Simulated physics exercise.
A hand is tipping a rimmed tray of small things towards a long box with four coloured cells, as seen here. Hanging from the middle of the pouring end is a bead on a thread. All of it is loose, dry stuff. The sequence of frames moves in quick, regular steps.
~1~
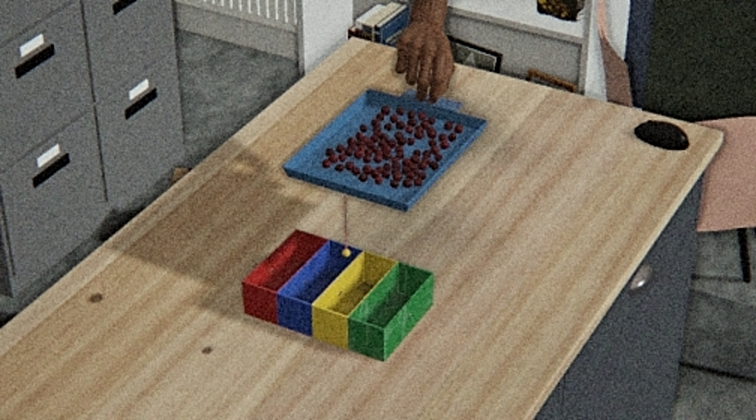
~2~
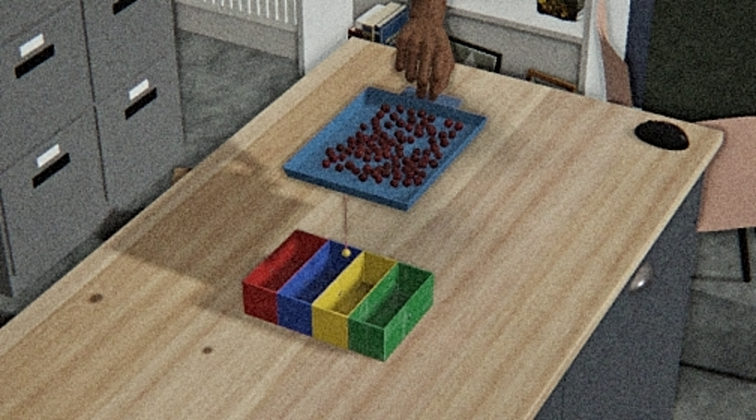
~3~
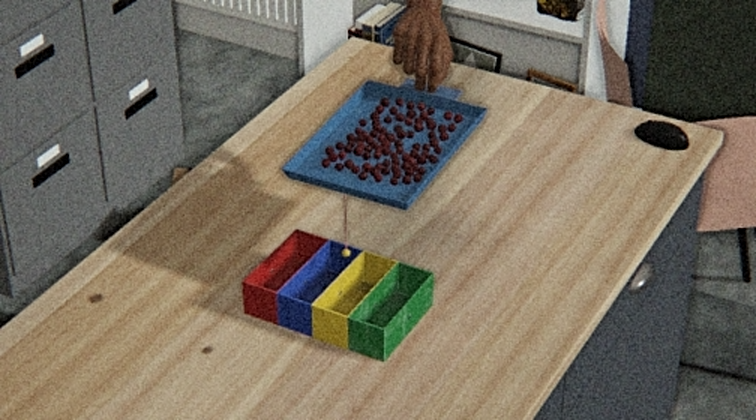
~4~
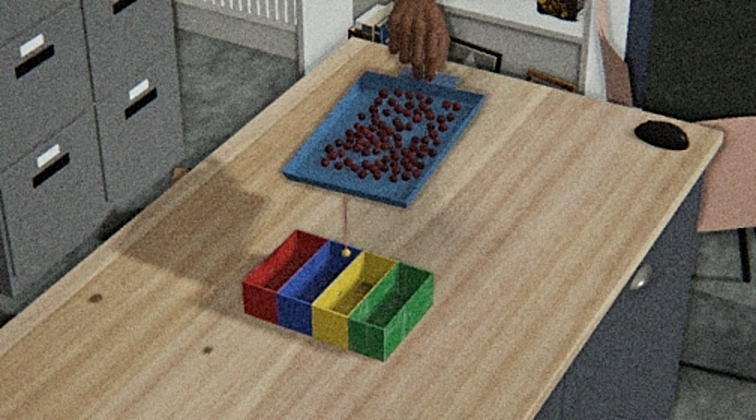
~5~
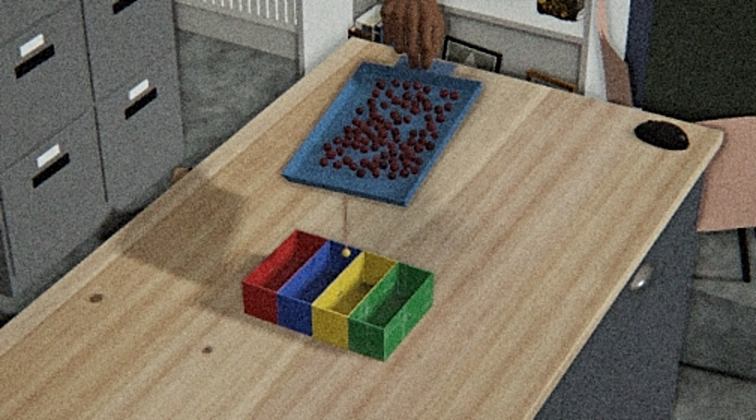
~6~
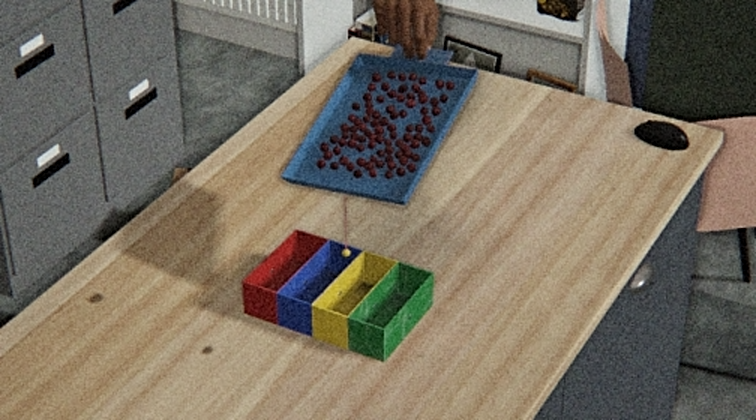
The clip opens on a hand holding the far edge of a blue rimmed tray of small dark red pieces, level above a box with red, blue, yellow and green cells. The hand then slowly raises the far edge, slanting the tray slightly lower at its near left corner, while the box stays still.
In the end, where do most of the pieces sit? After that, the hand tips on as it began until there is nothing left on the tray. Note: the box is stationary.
Most sit in the red cell.
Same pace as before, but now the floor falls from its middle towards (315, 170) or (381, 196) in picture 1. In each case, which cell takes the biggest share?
The red cell, then that green cell.
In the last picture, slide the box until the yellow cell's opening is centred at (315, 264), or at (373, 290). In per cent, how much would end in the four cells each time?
You'd get near 100 percent first and near 50 percent next.
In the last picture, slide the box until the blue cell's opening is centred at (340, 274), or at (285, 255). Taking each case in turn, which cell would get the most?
Taking the two placings in order, you'd get the red cell and then blue.
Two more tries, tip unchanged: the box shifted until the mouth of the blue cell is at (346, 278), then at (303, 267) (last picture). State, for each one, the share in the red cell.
30 and 50 %.
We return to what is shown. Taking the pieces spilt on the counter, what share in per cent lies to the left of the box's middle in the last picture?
Reading: Around 100 %.
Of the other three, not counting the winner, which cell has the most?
That's the cell in blue.
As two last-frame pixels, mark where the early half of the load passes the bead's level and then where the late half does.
The opening half passes (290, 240), the closing half (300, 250).
Soon, tray tipped steeply; nearly all on the tray; a small part falling or outside the box.
A while on, tray tipped past a quarter turn; about half on the tray; about a quarter in the red cell; a stray few in the blue cell; about a quarter falling or outside the box.
Towards the end, tray tipped past a quarter turn; about half in the red cell; about a quarter in the blue cell; a small part in the yellow cell; a stray few in the green cell; about a quarter falling or outside the box.
Finally, tray tipped past a quarter turn; about half in the red cell; about a quarter in the blue cell; a small part in the yellow cell; a stray few in the green cell; about a quarter outside the box.
